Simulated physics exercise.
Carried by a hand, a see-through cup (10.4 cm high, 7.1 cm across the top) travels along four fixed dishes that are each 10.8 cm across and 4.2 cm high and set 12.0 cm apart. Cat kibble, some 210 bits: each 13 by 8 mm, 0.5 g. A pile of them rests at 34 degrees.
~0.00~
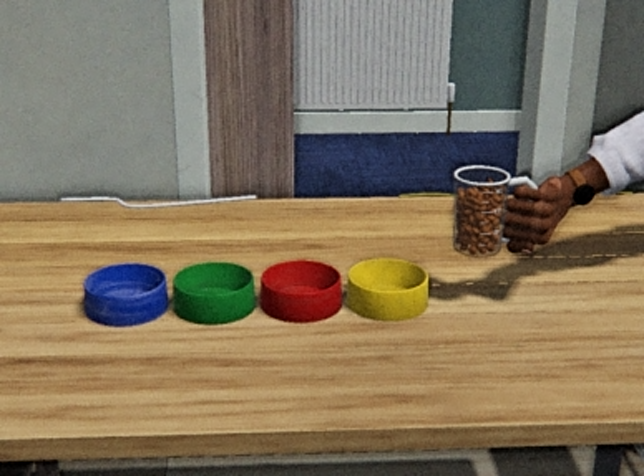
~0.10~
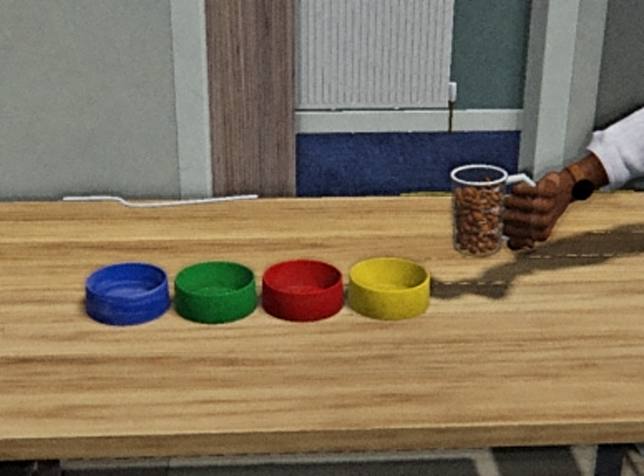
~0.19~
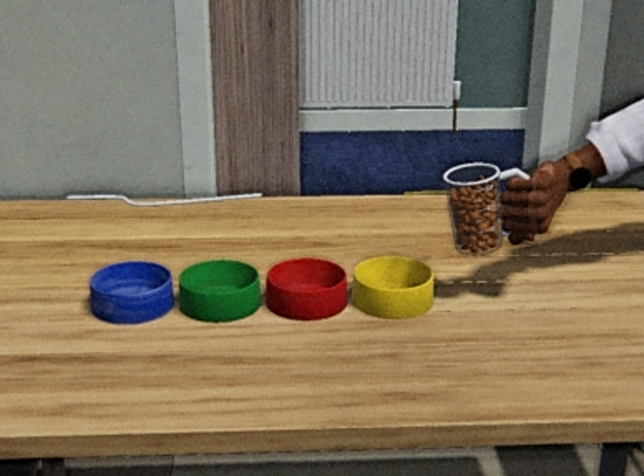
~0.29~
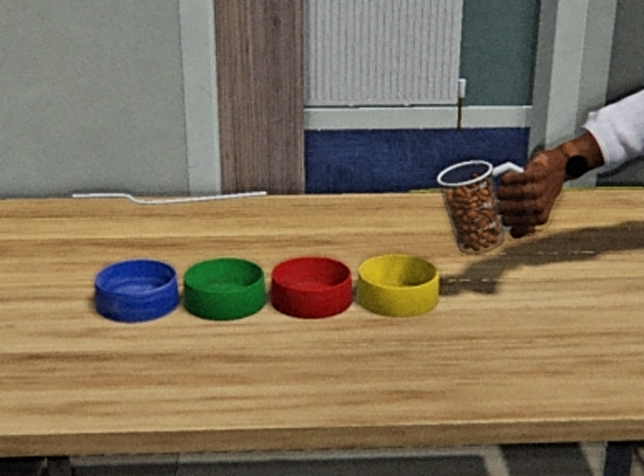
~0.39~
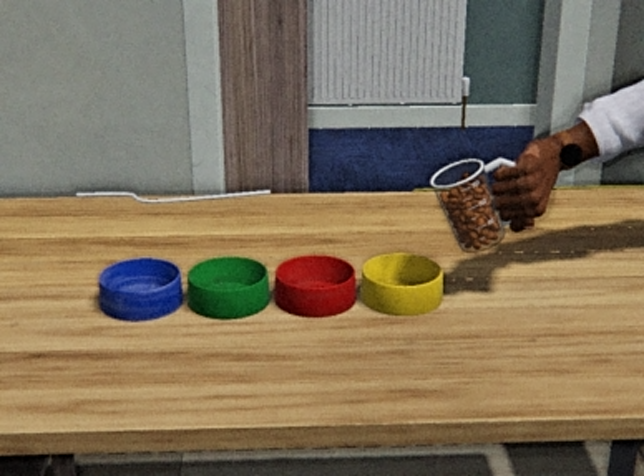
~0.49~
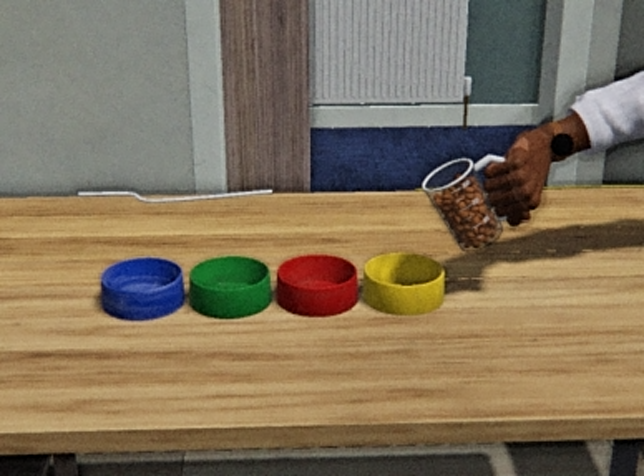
A hand tilting a clear cup of brown kibble leftward above a wooden table with blue, green, red and yellow dishes.
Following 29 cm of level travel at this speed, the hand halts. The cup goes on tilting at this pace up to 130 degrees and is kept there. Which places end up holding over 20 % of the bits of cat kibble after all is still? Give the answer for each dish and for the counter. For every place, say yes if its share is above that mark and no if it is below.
Red: Yes, blue: No, green: No, yellow: No, counter: No.
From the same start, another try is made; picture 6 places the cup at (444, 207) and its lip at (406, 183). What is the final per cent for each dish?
Red: 0 / blue: 0 / green: 100 / yellow: 0.
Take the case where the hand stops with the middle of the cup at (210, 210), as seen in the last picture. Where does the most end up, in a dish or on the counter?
Result: Biggest portion at red.
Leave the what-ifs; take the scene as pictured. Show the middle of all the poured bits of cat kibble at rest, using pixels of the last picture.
(311, 284) or so.
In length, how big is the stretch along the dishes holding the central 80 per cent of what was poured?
Roughly 6 cm.
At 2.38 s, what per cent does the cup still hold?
Close to 0 in a hundred.
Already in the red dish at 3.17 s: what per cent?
100 % so far.
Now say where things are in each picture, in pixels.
In the first picture, cup at (480, 212), tilt 0 degrees, lip at (456, 176), moved 0.0 cm; middle of the pieces at (481, 216); yellow dish at (388, 275); red dish at (301, 277); green dish at (213, 279); blue dish at (125, 280).
In the second picture, cup at (478, 212), tilt 3 degrees, lip at (453, 177), moved 0.4 cm; middle of the pieces at (480, 216).
In the third picture, cup at (475, 210), tilt 9 degrees, lip at (445, 179), moved 1.3 cm; middle of the pieces at (477, 214).
In the fourth picture, cup at (473, 209), tilt 16 degrees, lip at (439, 181), moved 2.3 cm; middle of the pieces at (476, 212).
In the fifth picture, cup at (470, 207), tilt 23 degrees, lip at (432, 184), moved 3.3 cm; middle of the pieces at (473, 211).
In the sixth picture, cup at (465, 207), tilt 30 degrees, lip at (424, 188), moved 4.3 cm; middle of the pieces at (468, 210); yellow dish at (404, 270); red dish at (317, 271); green dish at (230, 273); blue dish at (142, 275). The cup turns about 70 degrees a second and travels 10 cm a second.
After 1.63 s, tilt 109 degrees; cup holds 90 %, red 5 %.
After 2.38 s, tilt 130 degrees; cup holds 0 %, red 100 %.
After 3.17 s, tilt 130 degrees; cup holds 0 %, red 100 %.
By 3.5 s all is still; red 100 %, blue 0 %, green 0 %, yellow 0 %, counter 0 %.
